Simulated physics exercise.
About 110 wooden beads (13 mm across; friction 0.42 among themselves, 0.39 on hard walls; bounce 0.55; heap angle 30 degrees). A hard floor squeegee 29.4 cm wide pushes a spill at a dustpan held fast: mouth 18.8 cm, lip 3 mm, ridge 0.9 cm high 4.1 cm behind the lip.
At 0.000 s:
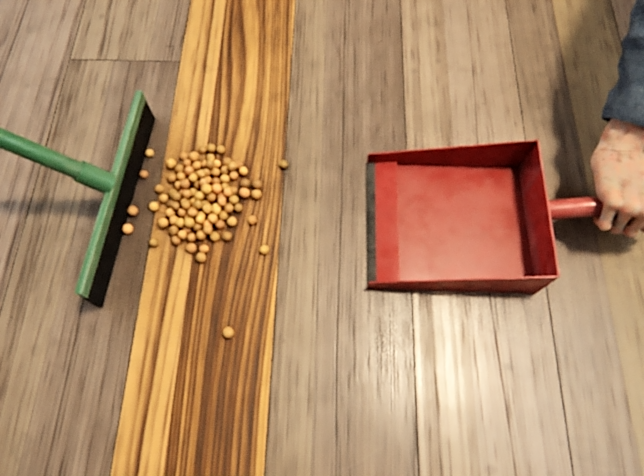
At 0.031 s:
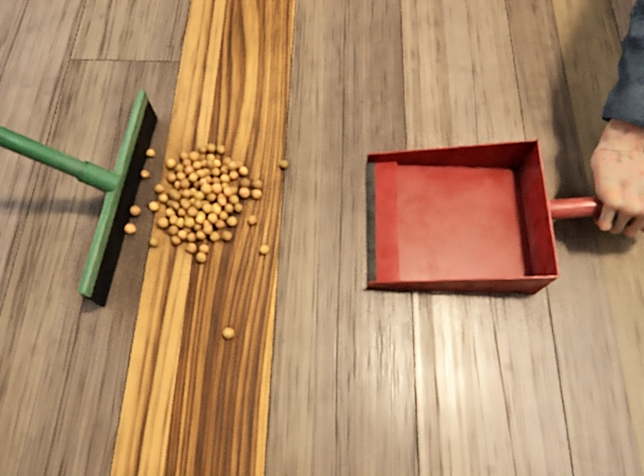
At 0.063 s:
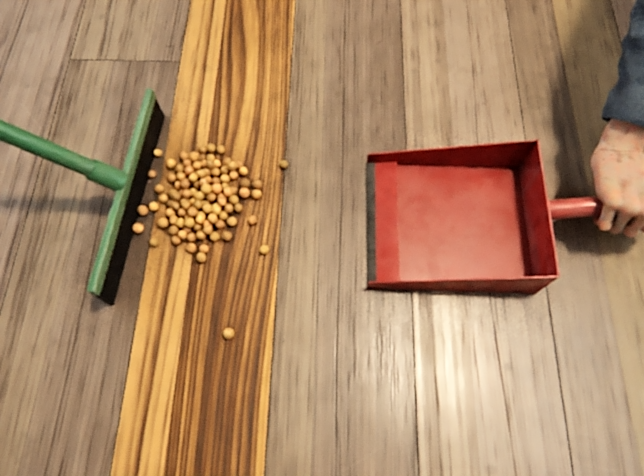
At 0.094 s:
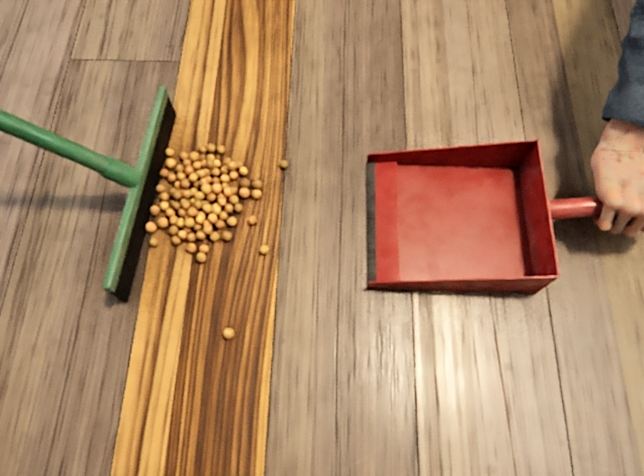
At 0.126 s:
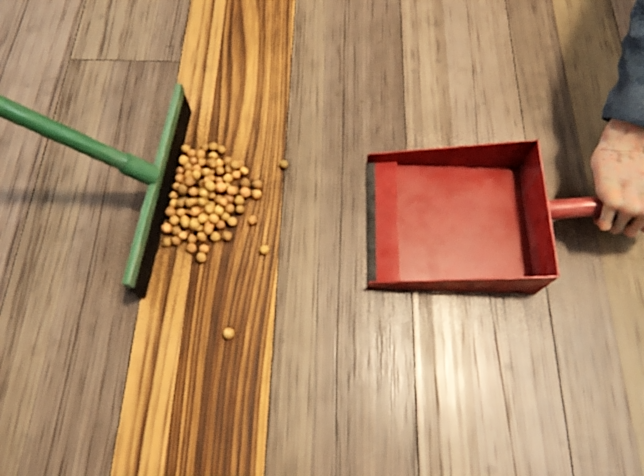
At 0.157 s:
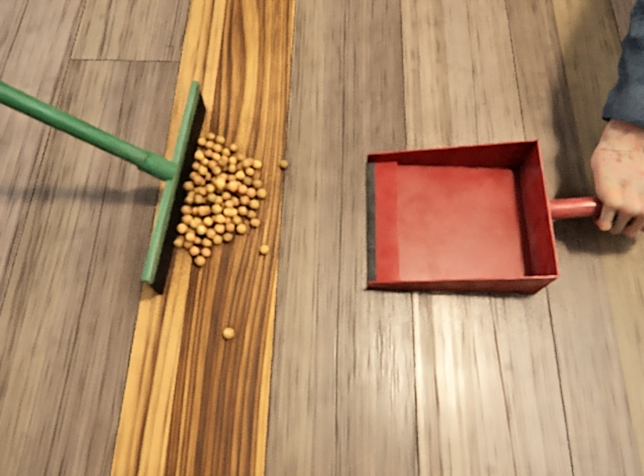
A hand held a red dustpan still on the wooden floor while a green squeegee slid in from the left, met a pile of small round beads and pushed them a short way right.
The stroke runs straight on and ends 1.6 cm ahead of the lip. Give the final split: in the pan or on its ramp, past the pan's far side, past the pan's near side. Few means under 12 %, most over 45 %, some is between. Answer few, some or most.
Pan some, far side some, near side few.
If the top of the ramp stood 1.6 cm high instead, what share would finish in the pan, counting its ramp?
Then about 25 per cent.
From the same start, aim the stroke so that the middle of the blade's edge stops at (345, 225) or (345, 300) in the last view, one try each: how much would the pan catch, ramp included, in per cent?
About 45 and 35 per cent.
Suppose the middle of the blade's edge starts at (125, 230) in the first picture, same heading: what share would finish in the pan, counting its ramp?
Some 30 per cent.
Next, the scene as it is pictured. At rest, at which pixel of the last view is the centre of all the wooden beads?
Near (388, 200).
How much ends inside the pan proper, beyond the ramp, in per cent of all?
Some 20 per cent.
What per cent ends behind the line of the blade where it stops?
About 0 per cent.
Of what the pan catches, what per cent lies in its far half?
About 60 per cent.
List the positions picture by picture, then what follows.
The first picture shows blade from (83, 293) to (141, 98), moved 0.0 cm, 0 of the pieces shifted so far; middle of the pieces at (202, 194); pan at (461, 225).
The second picture shows blade from (86, 293) to (144, 98), moved 0.4 cm, 0 of the pieces shifted so far; middle of the pieces at (202, 194).
The third picture shows blade from (95, 291) to (152, 96), moved 1.4 cm, 4 of the pieces shifted so far; middle of the pieces at (202, 194).
The fourth picture shows blade from (110, 288) to (164, 94), moved 3.2 cm, 5 of the pieces shifted so far; middle of the pieces at (203, 194).
The fifth picture shows blade from (130, 284) to (181, 91), moved 5.5 cm, 68 of the pieces shifted so far; middle of the pieces at (211, 195).
The sixth picture shows blade from (149, 280) to (196, 88), moved 7.8 cm, 105 of the pieces shifted so far; middle of the pieces at (218, 200); pan at (461, 225). Its pace works out near 0.73 m/s, heading 14 degrees away from the viewer's side.
After 0.33 s, middle of the blade 13 cm from the lip; 0 % over the lip, far side 25 %, near side 0 %.
After 0.44 s, middle of the blade 6 cm from the lip; 5 % over the lip, far side 25 %, near side 5 %.
Then, at 0.68 s, middle of the blade 3 cm from the lip; 35 % over the lip, far side 30 %, near side 5 %.
By 2.0 s all is still; pan 30 %, far side 30 %, near side 5 %, in front of the lip or behind the blade 35 %.
